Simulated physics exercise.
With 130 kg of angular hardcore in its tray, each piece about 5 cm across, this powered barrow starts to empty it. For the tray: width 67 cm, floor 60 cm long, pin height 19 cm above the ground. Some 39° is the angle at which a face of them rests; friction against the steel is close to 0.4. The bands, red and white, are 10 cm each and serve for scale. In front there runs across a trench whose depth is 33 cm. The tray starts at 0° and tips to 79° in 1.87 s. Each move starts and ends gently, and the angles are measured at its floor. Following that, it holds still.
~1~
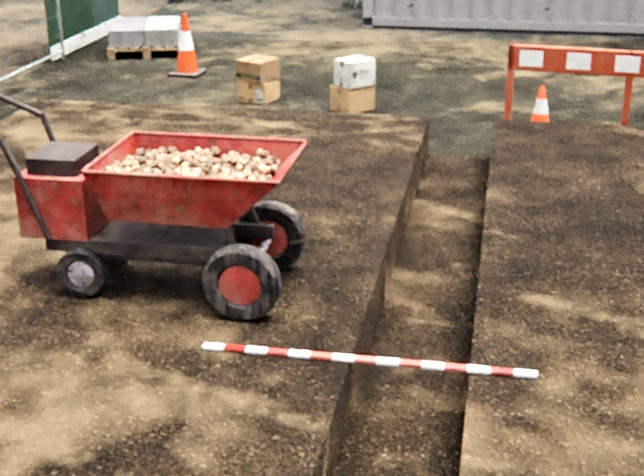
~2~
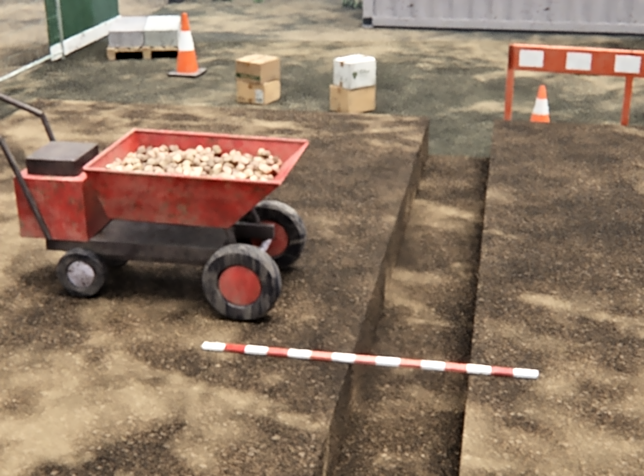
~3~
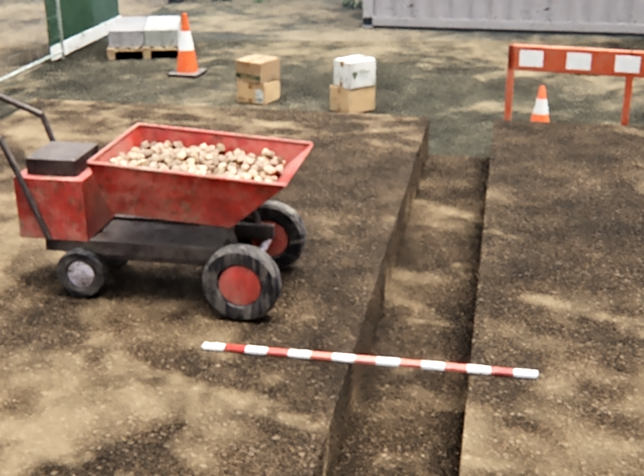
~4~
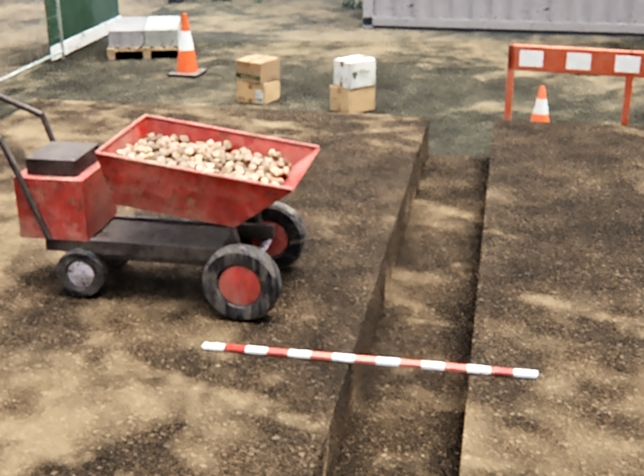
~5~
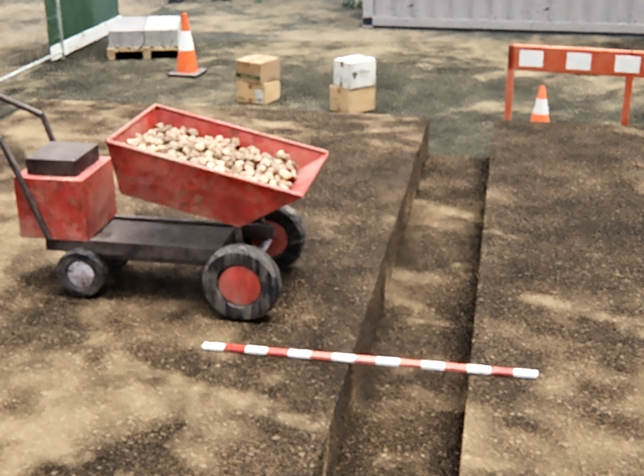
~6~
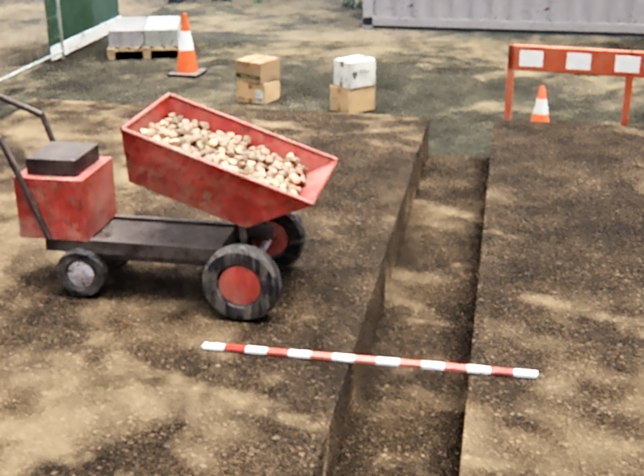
The red tray of a small wheeled barrow, loaded with pale stones, begins level beside a trench with a red-and-white banded pole lying across it. Its left end gradually rises and the tray tilts down toward the right, the stones still heaped inside, while the wheels stay in place.
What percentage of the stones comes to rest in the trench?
About 100 per cent.
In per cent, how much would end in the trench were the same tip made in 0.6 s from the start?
Close to 95 percent, then.
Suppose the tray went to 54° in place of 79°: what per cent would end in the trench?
It would be near 35 per cent.
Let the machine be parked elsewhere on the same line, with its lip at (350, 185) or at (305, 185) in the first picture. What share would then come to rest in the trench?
I'd say some 80 per cent and some 100 per cent.
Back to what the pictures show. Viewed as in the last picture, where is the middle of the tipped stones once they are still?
(423, 350).
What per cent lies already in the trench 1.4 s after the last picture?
About 85%.
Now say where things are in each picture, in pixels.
In the first picture, the tray is at 0°, its lip at (277, 183); the top of the load is at (195, 159).
In the second picture, lip at (279, 184), floor tilted 1°, highest stones at (191, 158).
In the third picture, the tray is at 4°, its lip at (284, 186); the top of the load is at (175, 152).
In the fourth picture, lip at (292, 190), floor tilted 8°, highest stones at (165, 146).
In the fifth picture, lip at (302, 196), floor tilted 13°, highest stones at (159, 135).
In the sixth picture, the tray is at 19°, its lip at (312, 204); the top of the load is at (172, 126).
Then, 0.8 s after the last picture the floor is at 67°, 99 % in the tray; the foremost stones are at (379, 258).
Then, 1.4 s after the last picture the floor is at 79°, 15 % in the tray, 85 % in the trench; the foremost stones are at (469, 350).
Then, 1.7 s after the last picture the floor is at 79°, 1 % in the tray, 99 % in the trench; the foremost stones are at (470, 340).
Then, 3.7 s after the last picture the floor is at 79°, 0 % in the tray, 100 % in the trench; the foremost stones are at (469, 345).
